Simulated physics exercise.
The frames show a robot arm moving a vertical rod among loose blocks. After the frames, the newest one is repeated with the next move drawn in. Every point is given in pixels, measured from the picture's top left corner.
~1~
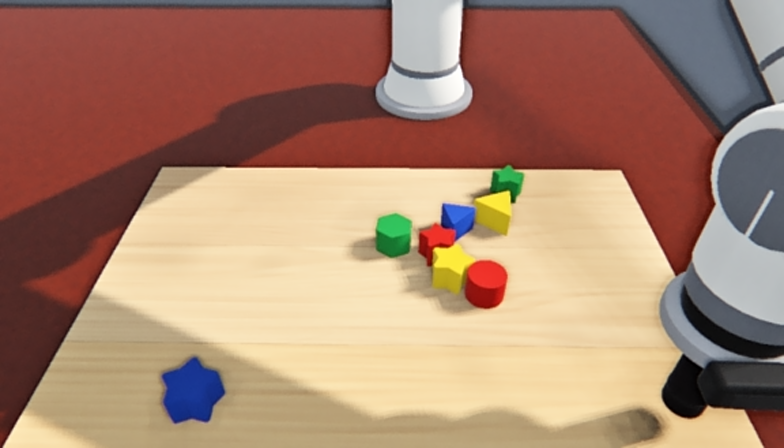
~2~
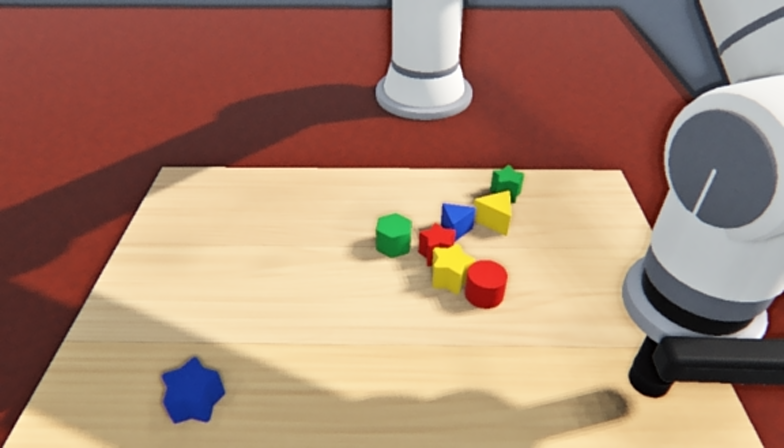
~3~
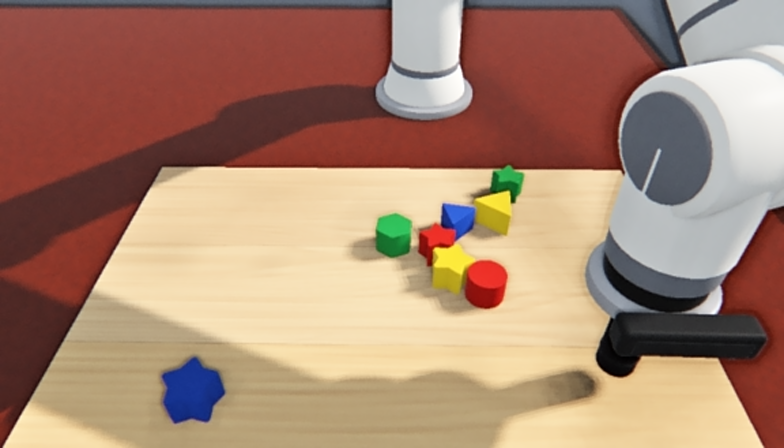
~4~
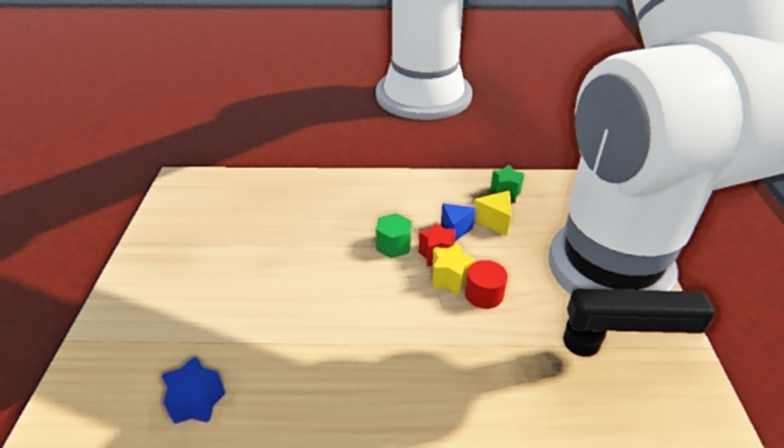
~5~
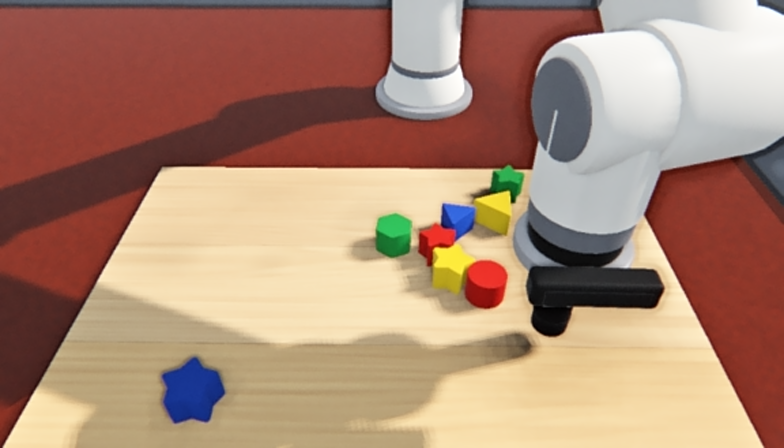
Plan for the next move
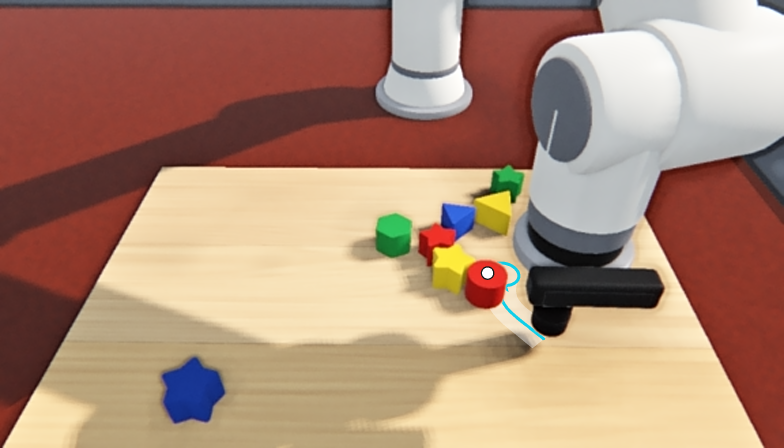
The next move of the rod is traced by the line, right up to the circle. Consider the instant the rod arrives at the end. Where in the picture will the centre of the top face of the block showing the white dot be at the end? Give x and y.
The middle of the upper face of the block showing the white dot will lie at about (472, 246) in the picture.
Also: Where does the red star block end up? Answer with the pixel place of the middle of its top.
It is at (422, 226).
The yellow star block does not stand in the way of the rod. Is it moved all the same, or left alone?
Moved.
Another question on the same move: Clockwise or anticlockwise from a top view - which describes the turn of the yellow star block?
The yellow star block rotates counterclockwise.
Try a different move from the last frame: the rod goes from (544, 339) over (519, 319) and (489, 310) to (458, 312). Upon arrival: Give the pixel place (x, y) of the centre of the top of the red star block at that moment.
I'd say the red star block ends with its top centre at (427, 221).
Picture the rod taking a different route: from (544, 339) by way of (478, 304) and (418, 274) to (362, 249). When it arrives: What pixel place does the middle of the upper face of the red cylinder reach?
The middle of the upper face of the red cylinder will lie at about (446, 236) in the picture.
Drawn move, from (544, 339) over (518, 318) and (501, 296) to (503, 274); the dot is on the red cylinder.
The first path, step by step. Halfway along, rod (509, 292); red star block (433, 232); yellow star block (448, 255); red cylinder (481, 266).
At the end, rod (506, 259); green hexagon (389, 222); red star block (422, 226), turned 40° clockwise; yellow star block (435, 250), turned 40° anticlockwise; red cylinder (472, 246).
